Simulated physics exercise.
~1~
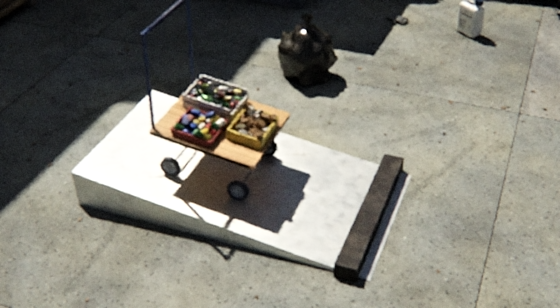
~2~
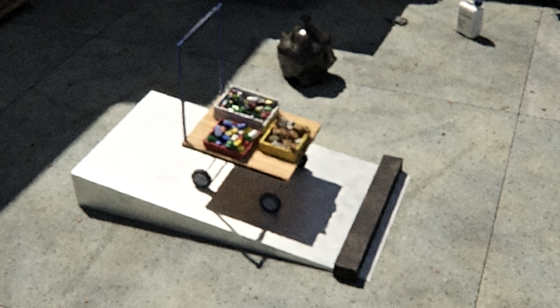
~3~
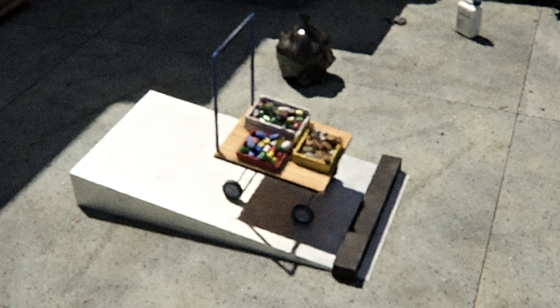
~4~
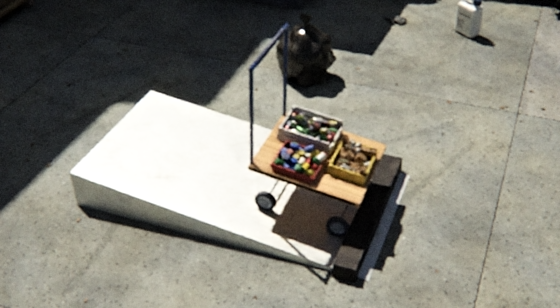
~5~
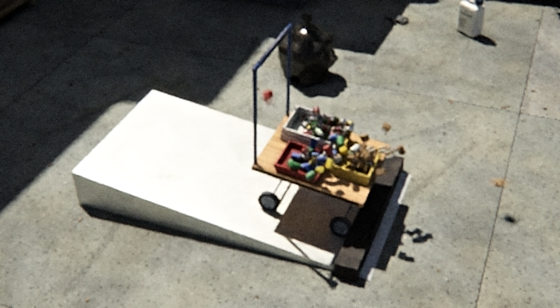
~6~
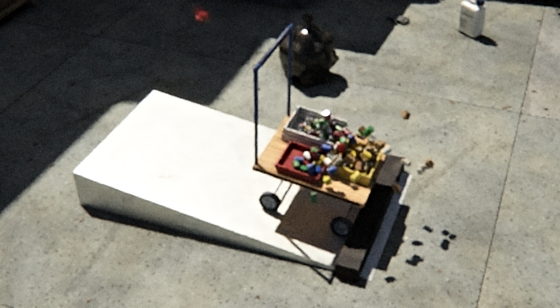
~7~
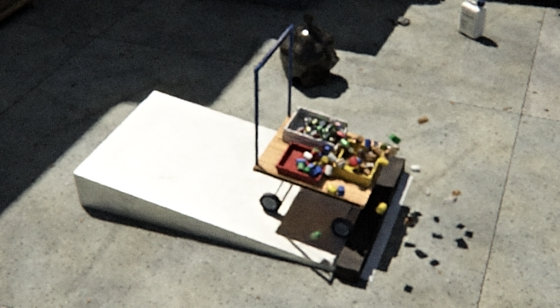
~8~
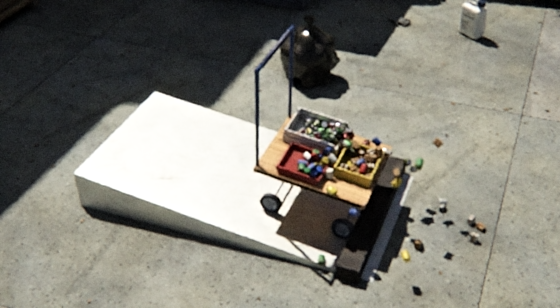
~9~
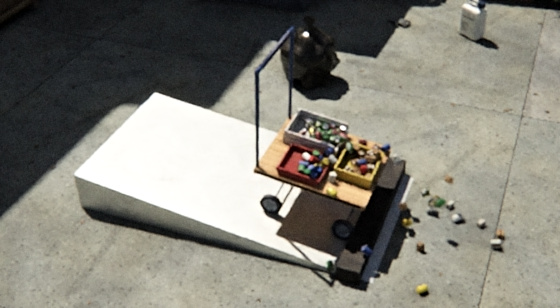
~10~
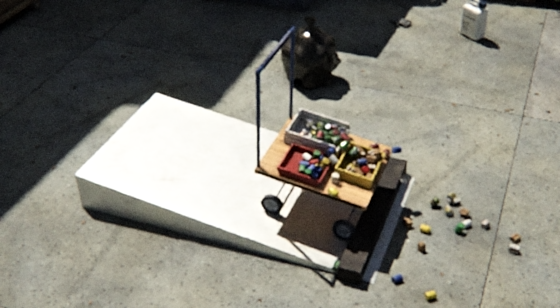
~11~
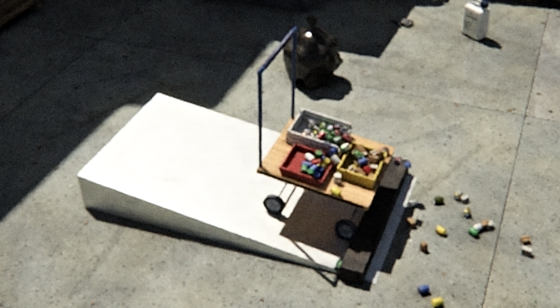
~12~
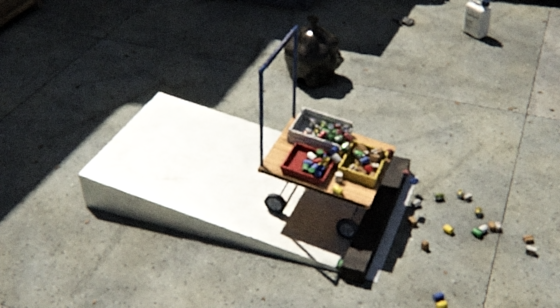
A flat cart carrying a white, a red and a yellow crate of small colourful items rolls right down a pale ramp and stops at a dark step, where some of the items fly out and scatter across the paving, while the crates stay on the deck, still partly filled.
